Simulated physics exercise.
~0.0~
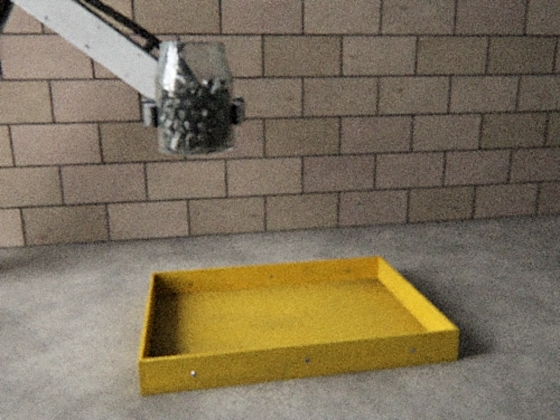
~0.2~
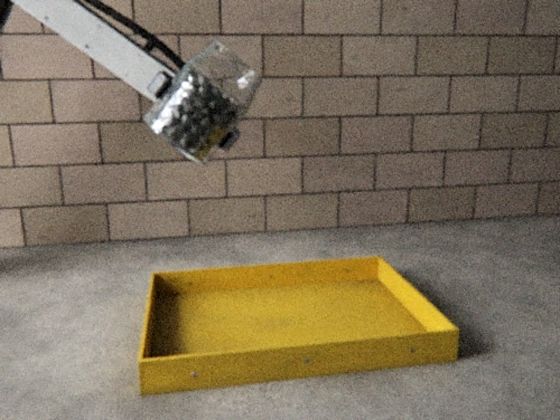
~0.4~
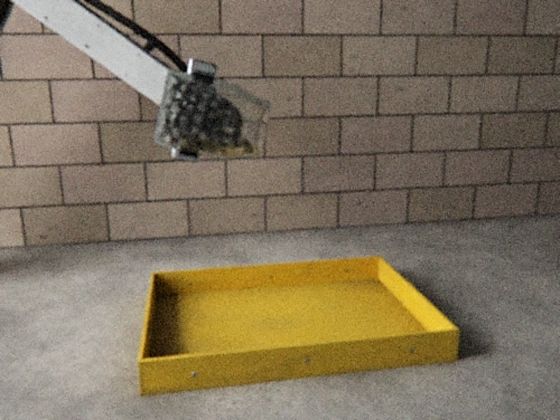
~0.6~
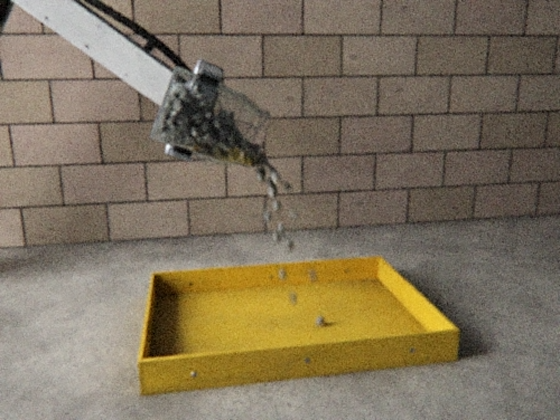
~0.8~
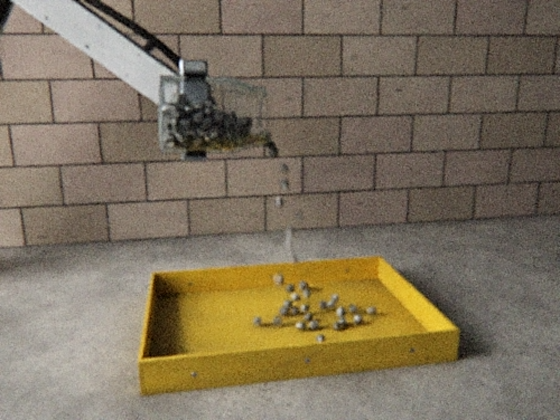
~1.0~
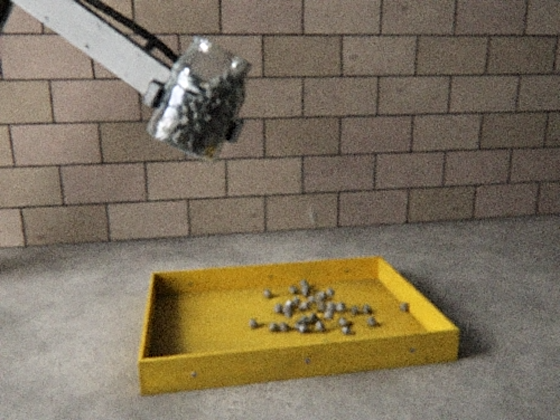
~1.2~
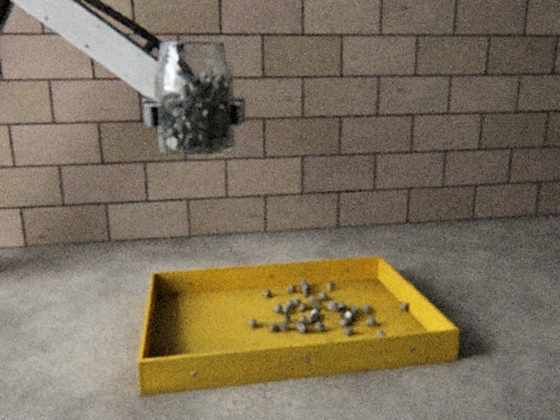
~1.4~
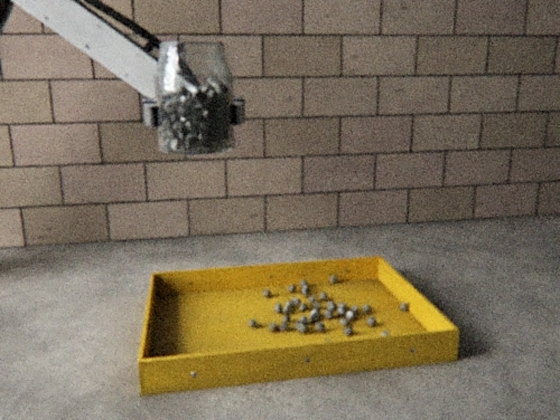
A shallow yellow tray sits on a grey surface before a tan brick wall, seen from the front and slightly above by a still camera. Above it, at the upper left, a pale mechanical arm holds a clear jar of small grey pebbles upright. The arm tips the jar to the right until it lies on its side, and a thin stream of pebbles spills from its mouth into the tray, scattering across the floor. The arm then turns the jar upright again, with most of the pebbles still inside and a loose cluster resting in the tray.
